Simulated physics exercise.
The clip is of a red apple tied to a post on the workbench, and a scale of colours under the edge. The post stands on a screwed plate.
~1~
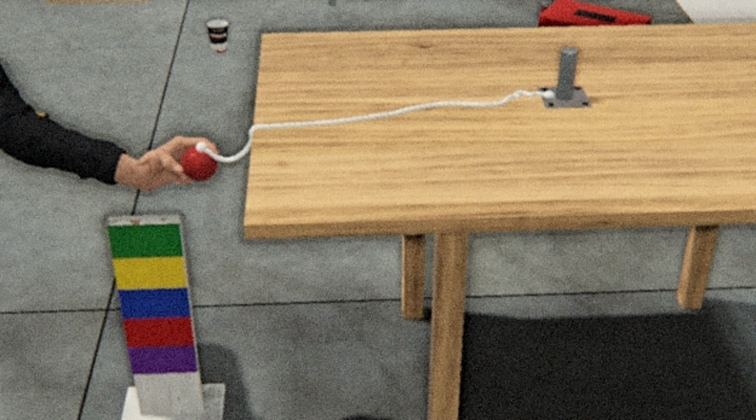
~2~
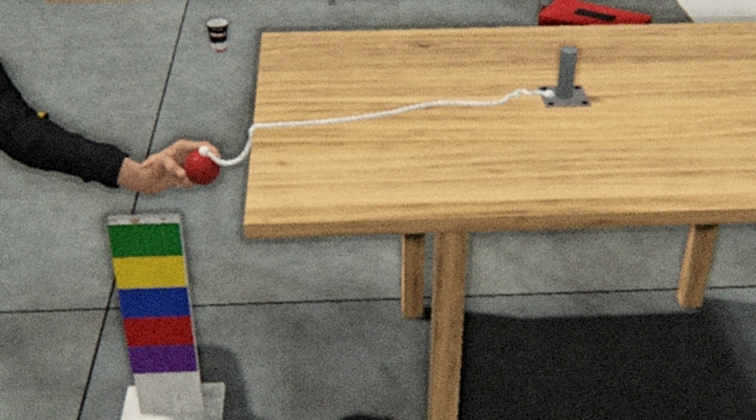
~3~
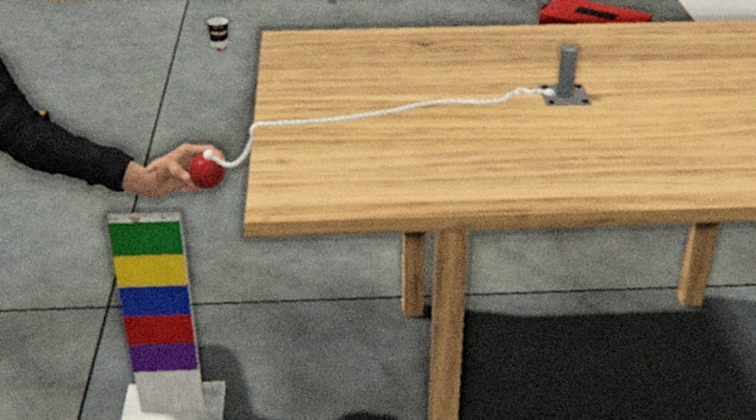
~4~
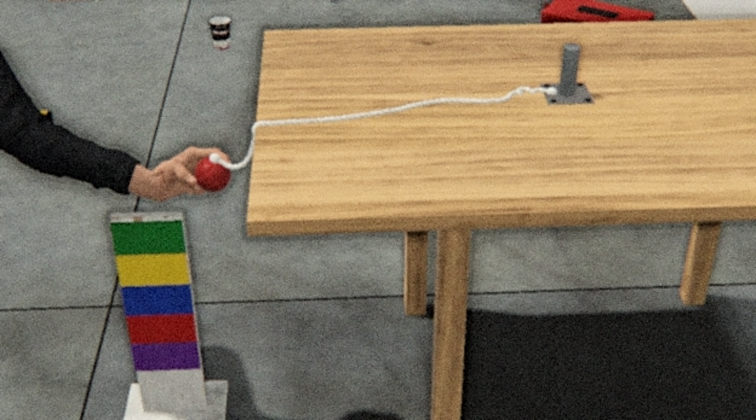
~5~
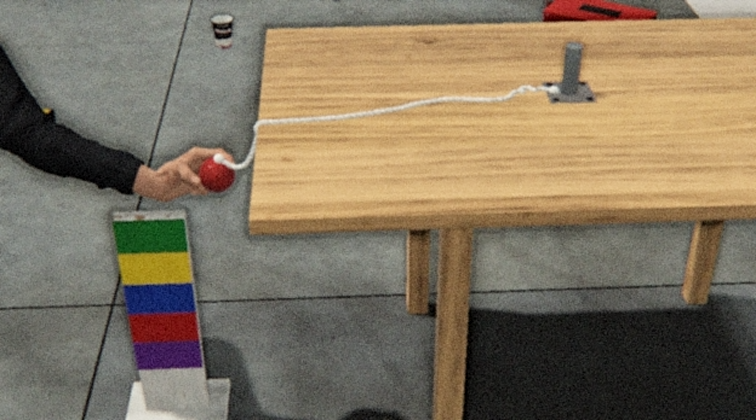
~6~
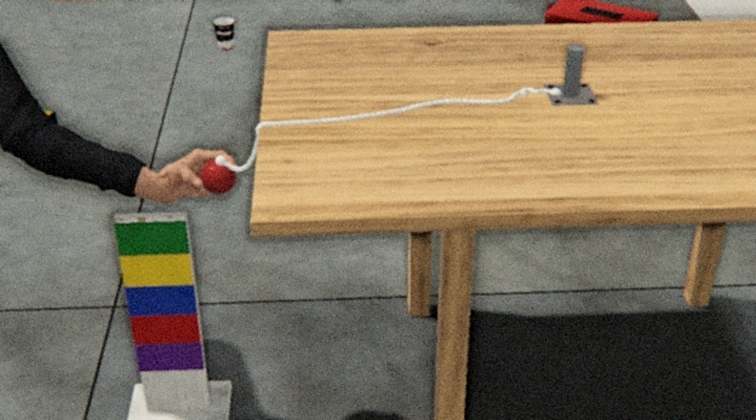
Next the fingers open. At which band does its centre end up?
The green one.
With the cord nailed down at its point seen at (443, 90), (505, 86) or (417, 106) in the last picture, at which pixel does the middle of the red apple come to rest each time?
The places are (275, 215), (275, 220) and (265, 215).
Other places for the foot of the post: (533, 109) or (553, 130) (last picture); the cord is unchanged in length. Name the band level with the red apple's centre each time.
It would be yellow; yellow.
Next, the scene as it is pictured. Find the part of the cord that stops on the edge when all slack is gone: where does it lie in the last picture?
The one at (292, 123).
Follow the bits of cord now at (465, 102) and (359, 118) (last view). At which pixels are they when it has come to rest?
Near (439, 102) and (328, 108).
A little later, apple near (259, 219); level with green.
Next, apple near (274, 221); level with green.
Later still, apple near (284, 224); level with green.
When it is over, apple near (276, 226); level with green. The cord holds its middle at green.
